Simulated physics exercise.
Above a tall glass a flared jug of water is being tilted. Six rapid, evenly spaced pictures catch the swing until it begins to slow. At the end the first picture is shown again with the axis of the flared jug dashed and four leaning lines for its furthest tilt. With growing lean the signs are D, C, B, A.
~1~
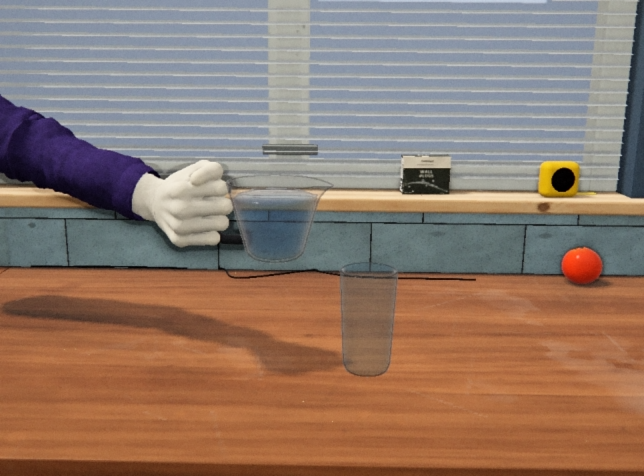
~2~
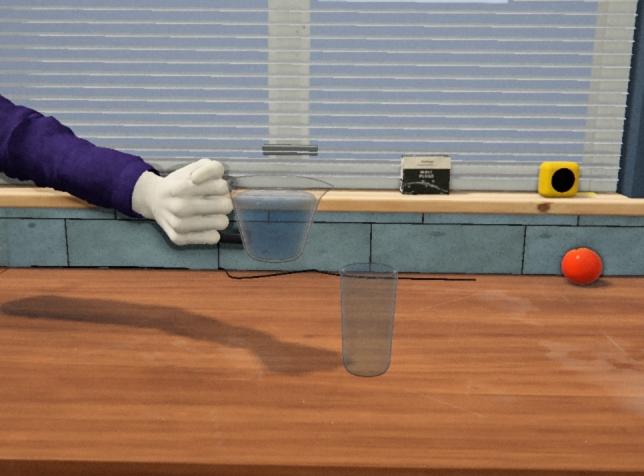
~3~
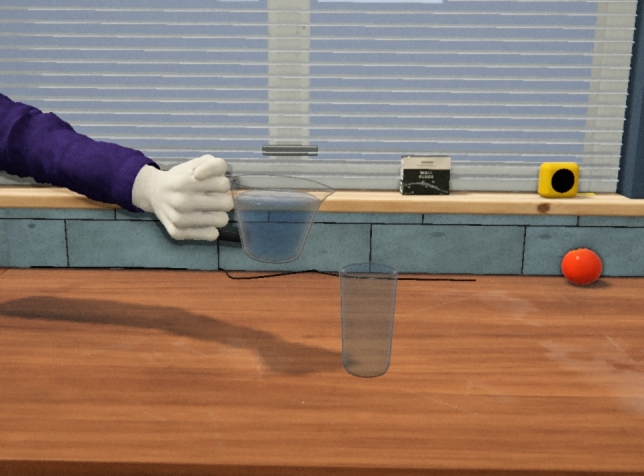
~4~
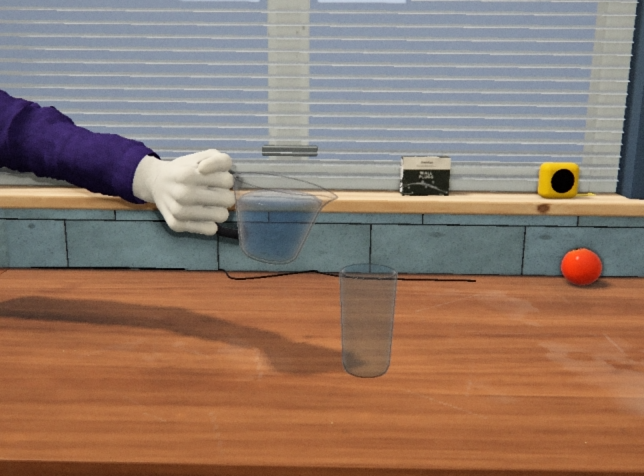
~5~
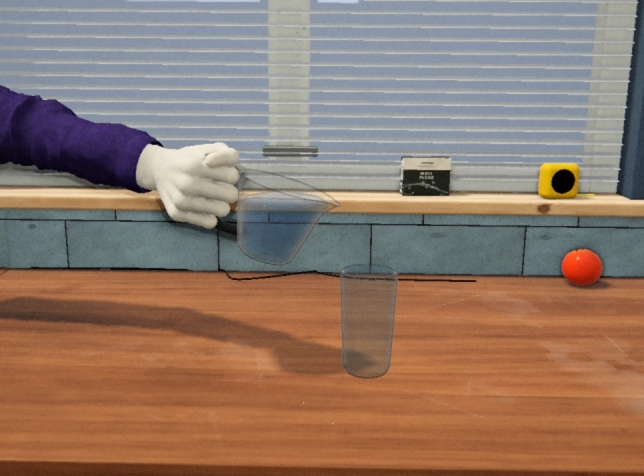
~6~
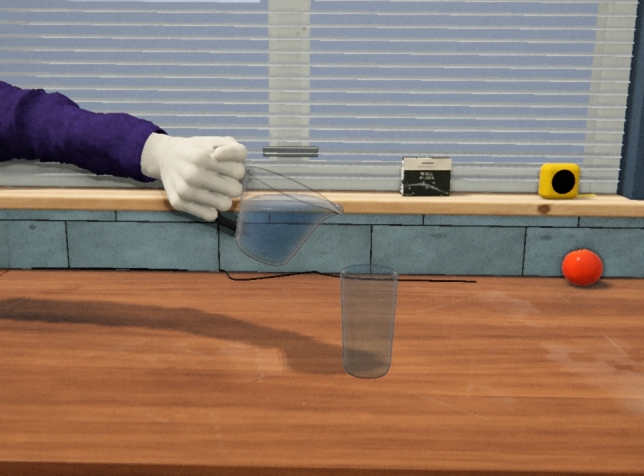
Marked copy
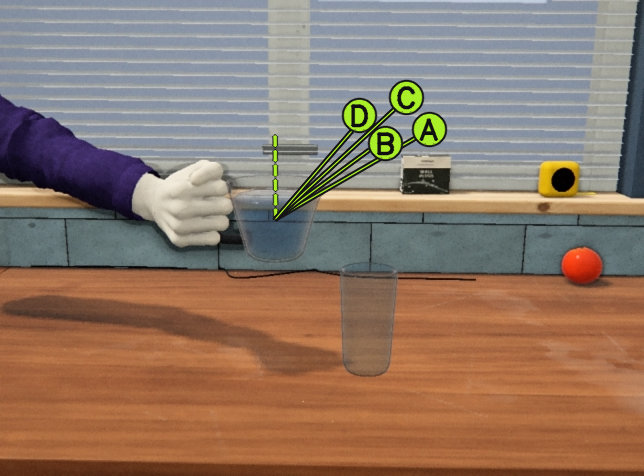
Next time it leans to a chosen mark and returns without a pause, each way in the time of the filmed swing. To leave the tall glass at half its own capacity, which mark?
Choose C.
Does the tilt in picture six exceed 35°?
No.
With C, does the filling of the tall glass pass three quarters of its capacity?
No, it does not.
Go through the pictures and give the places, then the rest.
The first picture shows upright, lip at (332, 185); rim of the tall glass round (369, 269); nothing has left yet.
The second picture shows upright, lip at (333, 187); nothing has left yet.
The third picture shows tipped about 5°, lip at (335, 191); nothing has left yet.
The fourth picture shows tipped about 10°, lip at (337, 197); nothing has left yet.
The fifth picture shows tipped about 17°, lip at (340, 204); nothing has left yet.
The sixth picture shows tipped about 24°, lip at (341, 213); water is over the lip, down to (341, 213).
On the marked copy, A at (415, 138); B at (368, 150); C at (394, 109); D at (351, 131).
With A, the tall glass ends with about 74 % of what it can hold.
With B, the tall glass ends with about 61 % of what it can hold.
With C, the tall glass ends with about 50 % of what it can hold.
With D, the tall glass ends with about 38 % of what it can hold.
